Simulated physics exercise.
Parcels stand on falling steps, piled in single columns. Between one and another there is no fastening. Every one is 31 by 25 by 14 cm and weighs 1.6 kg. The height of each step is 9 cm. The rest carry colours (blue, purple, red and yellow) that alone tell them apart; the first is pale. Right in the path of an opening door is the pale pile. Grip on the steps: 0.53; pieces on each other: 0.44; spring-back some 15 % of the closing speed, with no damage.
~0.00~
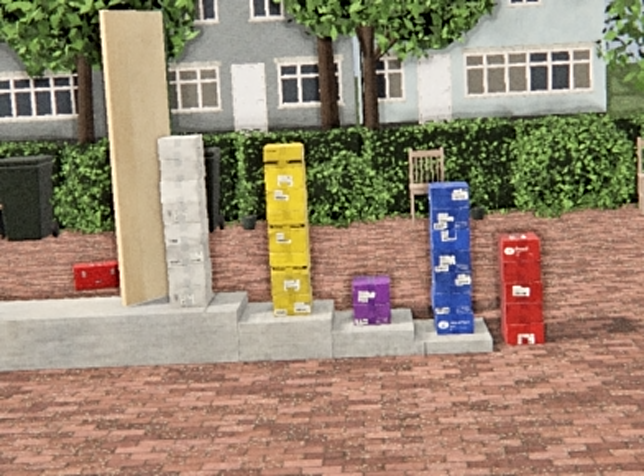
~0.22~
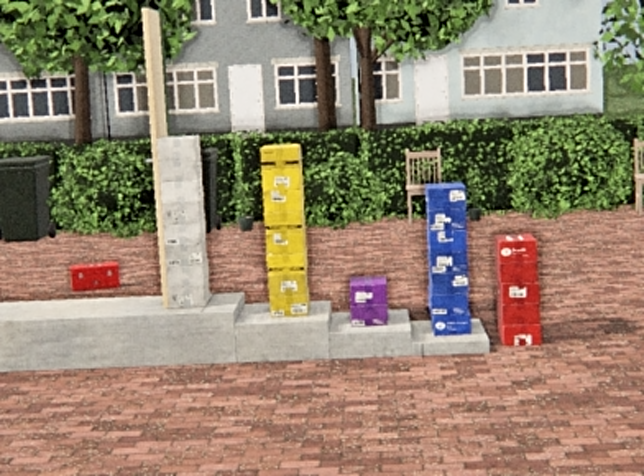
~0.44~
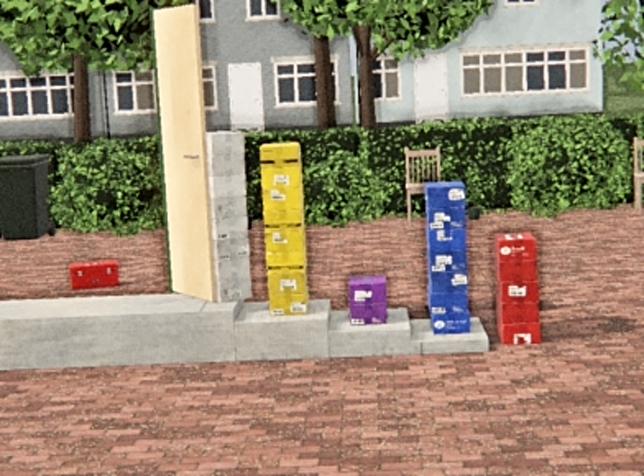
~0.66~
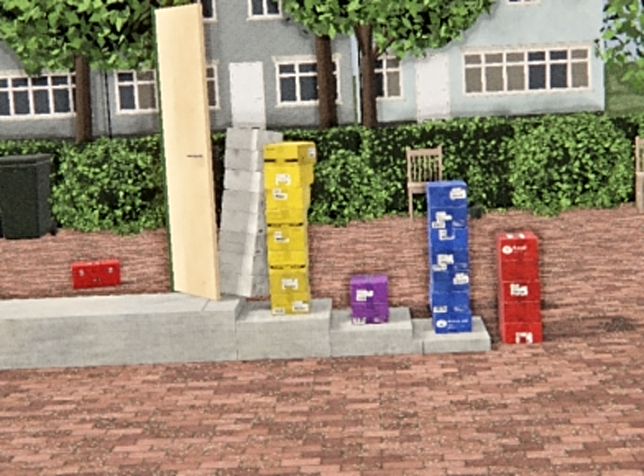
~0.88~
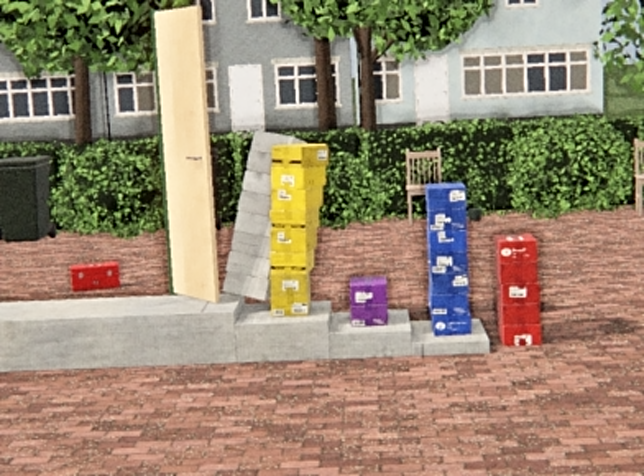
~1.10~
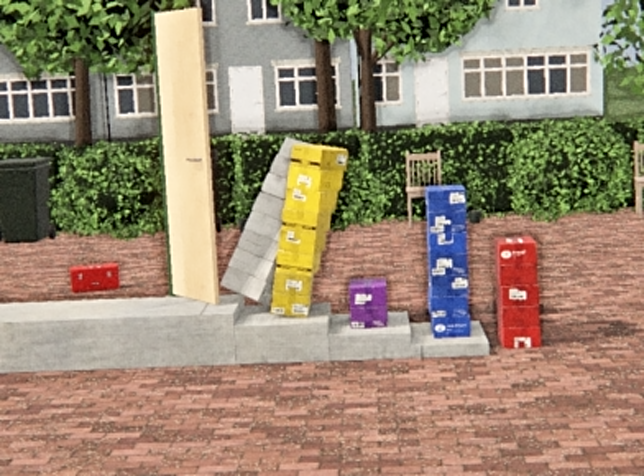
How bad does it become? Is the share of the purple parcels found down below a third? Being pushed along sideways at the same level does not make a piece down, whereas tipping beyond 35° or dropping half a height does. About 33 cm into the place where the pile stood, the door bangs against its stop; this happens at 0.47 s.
Yes.
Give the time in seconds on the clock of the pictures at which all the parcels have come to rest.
Around 3.0 seconds.
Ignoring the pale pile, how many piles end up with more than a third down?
Total count: 1.
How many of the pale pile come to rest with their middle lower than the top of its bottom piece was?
8 pieces, pale ones.
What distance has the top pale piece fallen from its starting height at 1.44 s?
Drop so far: Roughly 65 cm.
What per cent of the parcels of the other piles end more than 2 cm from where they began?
That makes 70 percent.
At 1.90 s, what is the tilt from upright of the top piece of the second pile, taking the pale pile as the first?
Lean: Near 30 degrees.
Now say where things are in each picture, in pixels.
In the first picture (pixels give the middle of a visible side), door edge (106, 72) 31° before square; top purple parcel (371, 294); top yellow parcel (283, 157); none of the others has stirred.
Door edge (149, 70) 3° past square; top purple parcel (368, 295), in the second picture.
Door edge (199, 66) 37° past square; top purple parcel (368, 294), in the third picture.
Door edge (203, 65) 39° past square, top of the pale pile leaning 10°; top purple parcel (369, 293); top yellow parcel (281, 156) 53 mm from its place; movement in 3 of them, in the fourth picture.
Door edge (203, 67) 39° past square, top of the pale pile leaning 17°; top purple parcel (368, 295); top yellow parcel (287, 157) 13 cm from its place; movement in 7 of them, in the fifth picture.
Door edge (203, 69) 39° past square, top of the pale pile leaning 31°; top purple parcel (368, 297); top yellow parcel (306, 158) 9° from how it stood; movement in 8 of them, in the sixth picture.
After 1.44 s, 8 of the pale pile down; none of the 2 purple parcels down (1 of 22 in all colours); top purple parcel unmoved; top yellow parcel 26° from how it stood, 9 cm lower.
After 1.90 s, 8 of the pale pile down; none of the 2 purple parcels down (8 of 22 in all colours); top purple parcel unmoved; top yellow parcel 28° from how it stood, 38 cm lower.
In the end (3.4 s), 8 of the pale pile down; none of the 2 purple parcels down (9 of 22 in all colours); top purple parcel unmoved; top blue parcel upside down. That is 0 per cent. From the last view, middles, top purple parcel near (369, 293).
